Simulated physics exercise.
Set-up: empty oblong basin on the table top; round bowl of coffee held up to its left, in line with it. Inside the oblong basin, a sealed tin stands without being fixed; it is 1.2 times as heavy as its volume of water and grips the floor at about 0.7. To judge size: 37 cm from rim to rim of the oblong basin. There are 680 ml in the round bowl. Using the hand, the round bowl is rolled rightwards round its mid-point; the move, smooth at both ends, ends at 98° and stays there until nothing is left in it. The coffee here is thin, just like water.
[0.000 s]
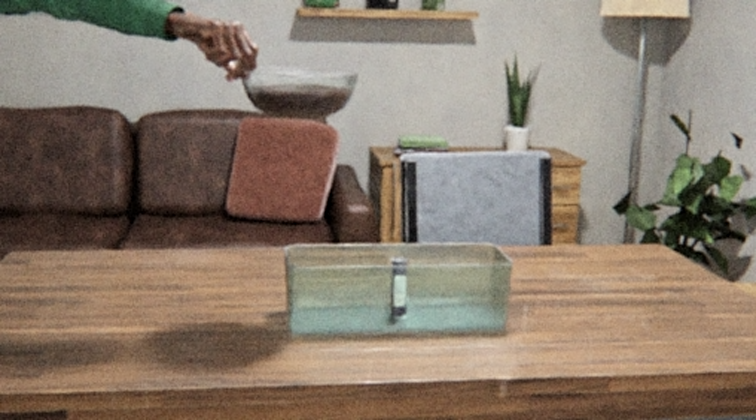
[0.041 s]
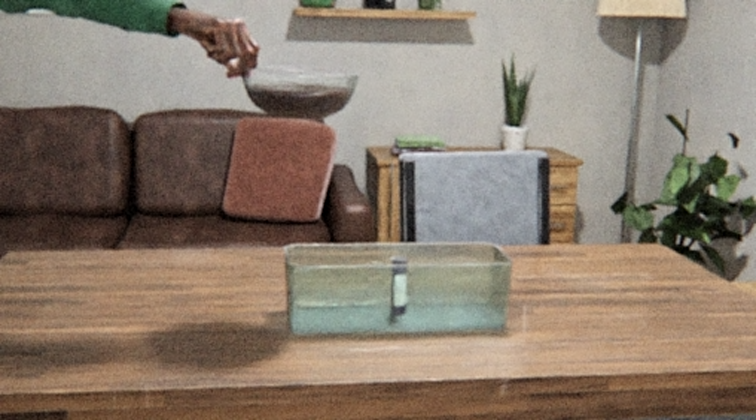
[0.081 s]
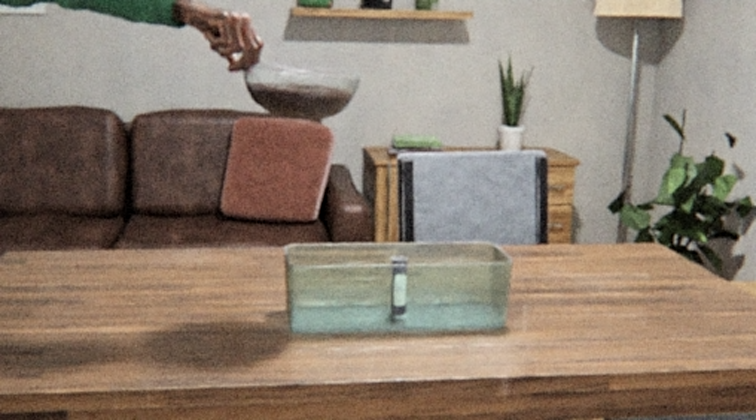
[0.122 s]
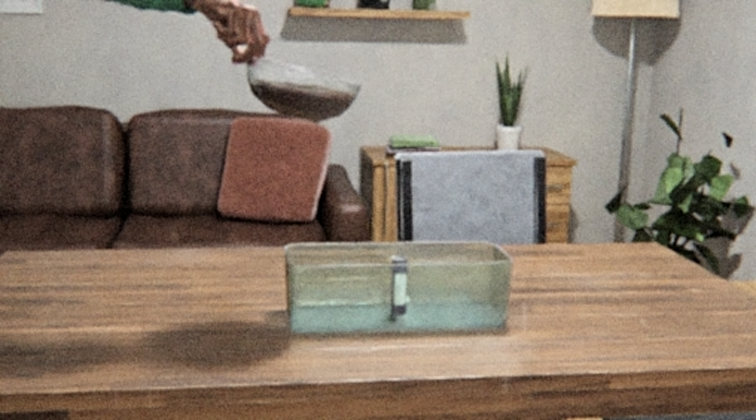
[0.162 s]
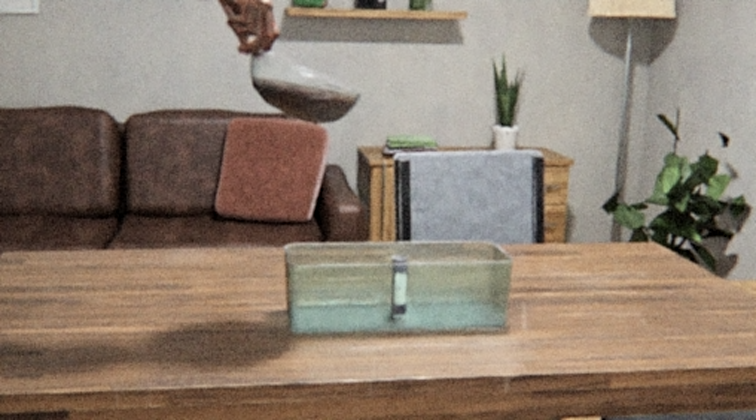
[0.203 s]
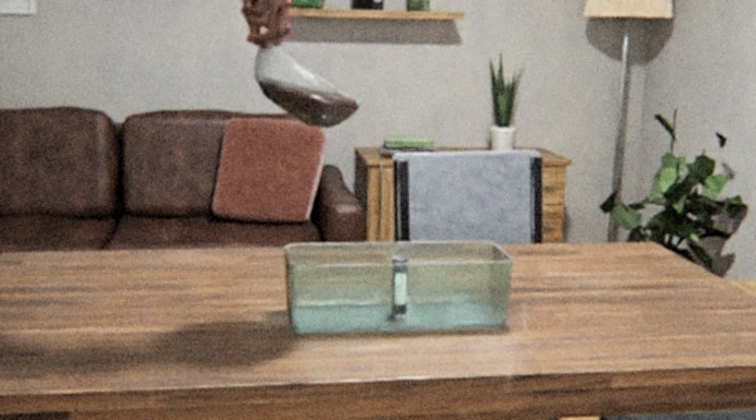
We see a hand holding a clear round bowl of dark liquid above a wooden table, up and to the left of an oblong basin with a small tin inside; the hand steadily tilts the bowl rightwards, its right rim lowering.
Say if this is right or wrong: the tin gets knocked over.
Right, it gets knocked over.
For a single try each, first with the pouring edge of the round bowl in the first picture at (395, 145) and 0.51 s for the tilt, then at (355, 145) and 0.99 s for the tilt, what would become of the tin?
Trial 1 - tin stays standing; trial 2 - tin stays standing.
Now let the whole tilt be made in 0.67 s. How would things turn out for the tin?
In that case the tin stays vertical.
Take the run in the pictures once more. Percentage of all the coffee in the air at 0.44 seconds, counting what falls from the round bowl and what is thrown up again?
I'd put it at about 88 percent.
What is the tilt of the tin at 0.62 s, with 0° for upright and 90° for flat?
It leans about 5° from upright.
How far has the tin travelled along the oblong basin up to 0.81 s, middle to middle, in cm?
Measured centre to centre, about 4 cm.
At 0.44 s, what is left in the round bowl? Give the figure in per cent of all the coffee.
Roughly 8 per cent.
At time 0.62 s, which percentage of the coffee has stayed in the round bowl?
Remaining share: Approx. 1 %.
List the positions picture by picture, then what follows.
In the first frame, it leans 0°; its right rim is at (357, 73); the coffee meets the walls at (247, 88) and (351, 90); the oblong basin's rim runs from (286, 257) to (504, 255); the tin's top is at (400, 262).
In the second frame, it leans 2°; its right rim is at (357, 74); the coffee meets the walls at (247, 87) and (351, 90).
In the third frame, it leans 6°; its right rim is at (359, 78); the coffee meets the walls at (249, 85) and (352, 91).
In the fourth frame, it leans 13°; its right rim is at (360, 85); the coffee meets the walls at (251, 81) and (353, 94).
In the fifth frame, it leans 23°; its right rim is at (360, 95); the coffee meets the walls at (254, 79) and (355, 97).
In the sixth frame, it leans 34°; its right rim is at (358, 106); the coffee meets the walls at (258, 79) and (356, 99).
After 0.44 s the tilt is 94° and 8 per cent is still to pour; the tin stands where it began.
After 0.62 s the tilt is 98° and 1 per cent is still to pour; the tin leans 4°.
After 0.81 s the tilt is 98° and 0 per cent is still to pour; the tin leans 25°.
After 1.01 s the tilt is 98° and 0 per cent is still to pour; the tin lies on its side.
In the end the tin lies on its side.
